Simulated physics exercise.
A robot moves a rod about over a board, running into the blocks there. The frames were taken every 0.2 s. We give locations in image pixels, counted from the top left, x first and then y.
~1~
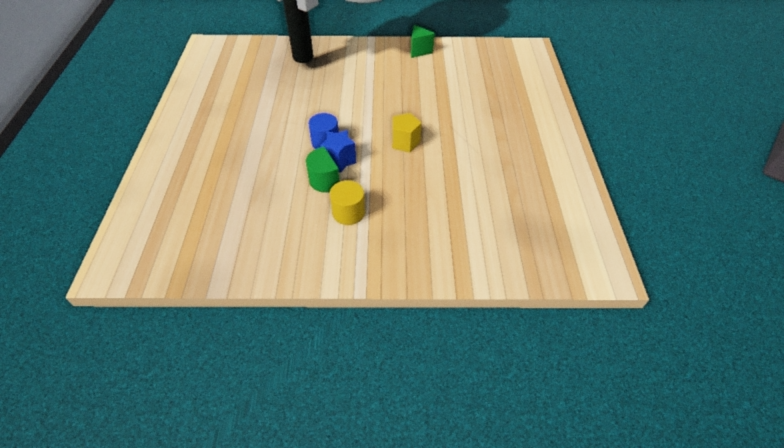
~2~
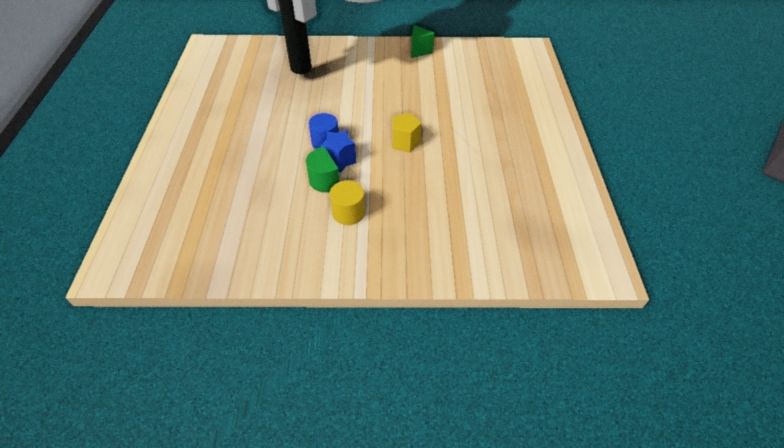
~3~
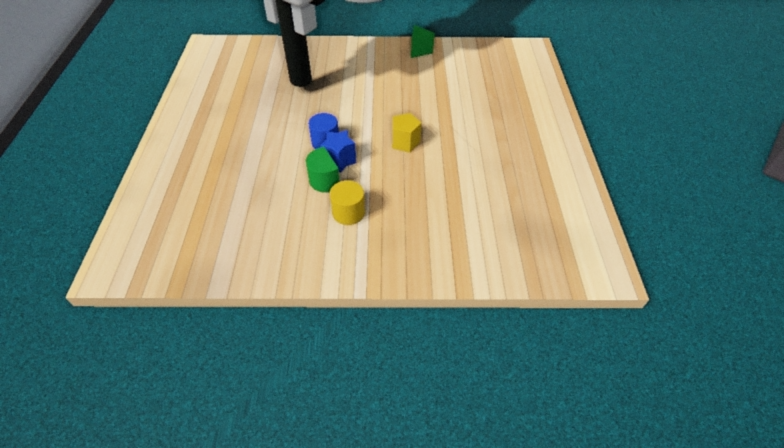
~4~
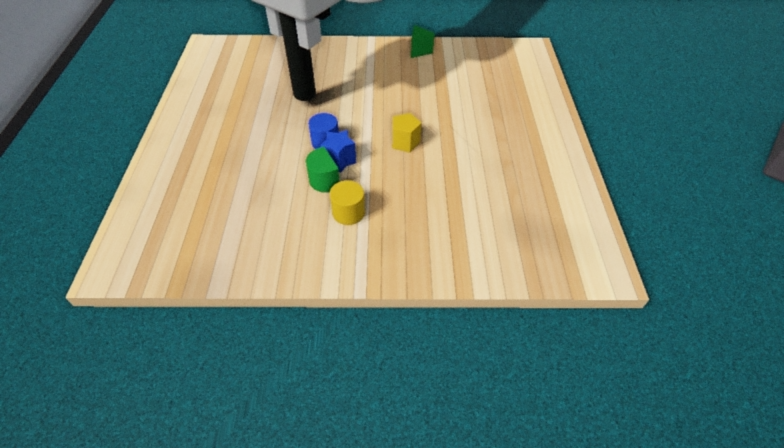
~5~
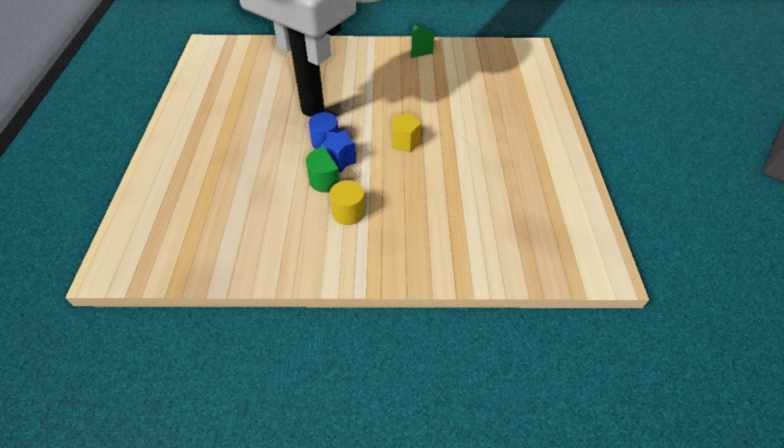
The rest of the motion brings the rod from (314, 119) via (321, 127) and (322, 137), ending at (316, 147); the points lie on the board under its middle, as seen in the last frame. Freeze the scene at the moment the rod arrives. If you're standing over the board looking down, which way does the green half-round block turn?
I'd predict that, seen from above, the green half-round block rotates clockwise.
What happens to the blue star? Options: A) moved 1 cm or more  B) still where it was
Letter A.
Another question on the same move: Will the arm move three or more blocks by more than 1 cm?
Yes.
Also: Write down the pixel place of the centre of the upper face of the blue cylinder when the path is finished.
Around pixel (324, 143).
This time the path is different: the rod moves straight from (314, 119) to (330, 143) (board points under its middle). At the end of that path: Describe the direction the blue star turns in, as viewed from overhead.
From the top: Counterclockwise.
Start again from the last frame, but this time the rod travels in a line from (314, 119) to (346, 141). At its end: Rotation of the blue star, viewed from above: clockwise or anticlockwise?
Top view: Counterclockwise.
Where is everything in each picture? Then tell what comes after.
The first frame shows lower end of the rod at (303, 58), tops of blocks, green half-round block at (321, 160), blue cylinder at (323, 122), blue star at (338, 140).
The second frame shows rod at (301, 69), blocks as before.
The third frame shows rod at (301, 81), blocks as before.
The fourth frame shows rod at (305, 95), blocks as before.
The fifth frame shows rod at (313, 110), green half-round block at (321, 160), blue cylinder at (323, 122), blue star at (338, 140).
What follows on the original path. Halfway along, rod at (321, 123); green half-round block at (321, 167), turned 15° clockwise; blue cylinder at (325, 128); blue star at (342, 146).
At the end, rod at (315, 138); green half-round block at (322, 174), turned 50° clockwise; blue cylinder at (324, 143); blue star at (350, 153), turned 45° anticlockwise.
